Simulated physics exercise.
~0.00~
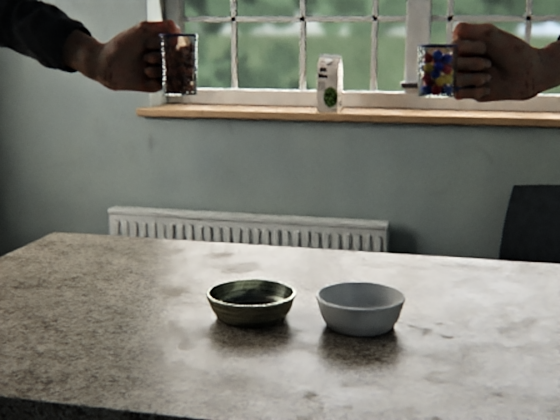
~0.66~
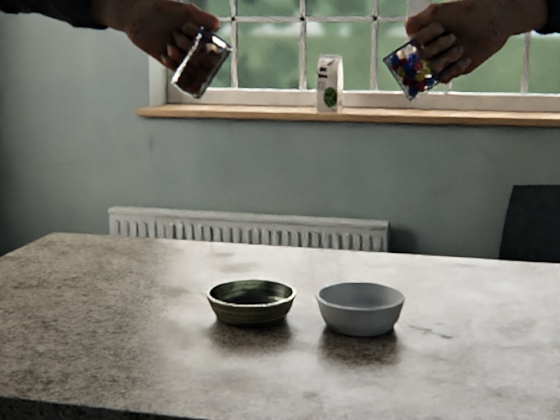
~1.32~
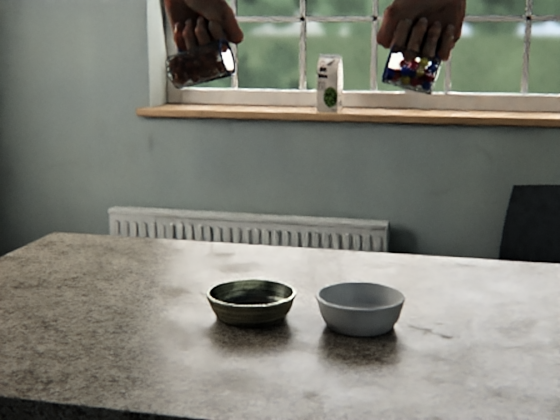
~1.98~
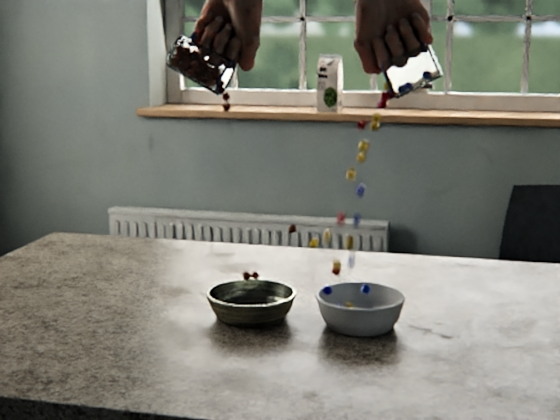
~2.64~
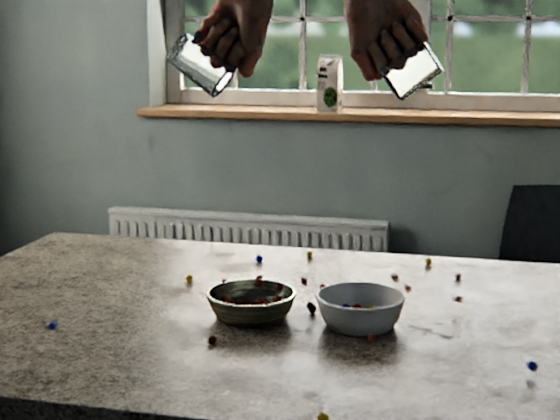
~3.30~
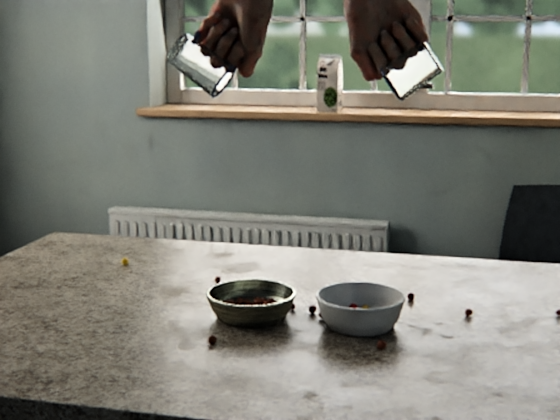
At the start, two hands hold small clear cups high above a stone-topped table, the left cup filled with dark reddish-brown pieces and the right with brightly coloured ones, over a dark dish and a pale grey dish. The hands move inward and tip the cups onto their sides. The coloured pieces stream down toward the right dish while only a few brown ones drop from the left. Both cups then turn over and empty, and pieces bounce and scatter across the table. In the end, most land in the dishes, but several from each cup miss.
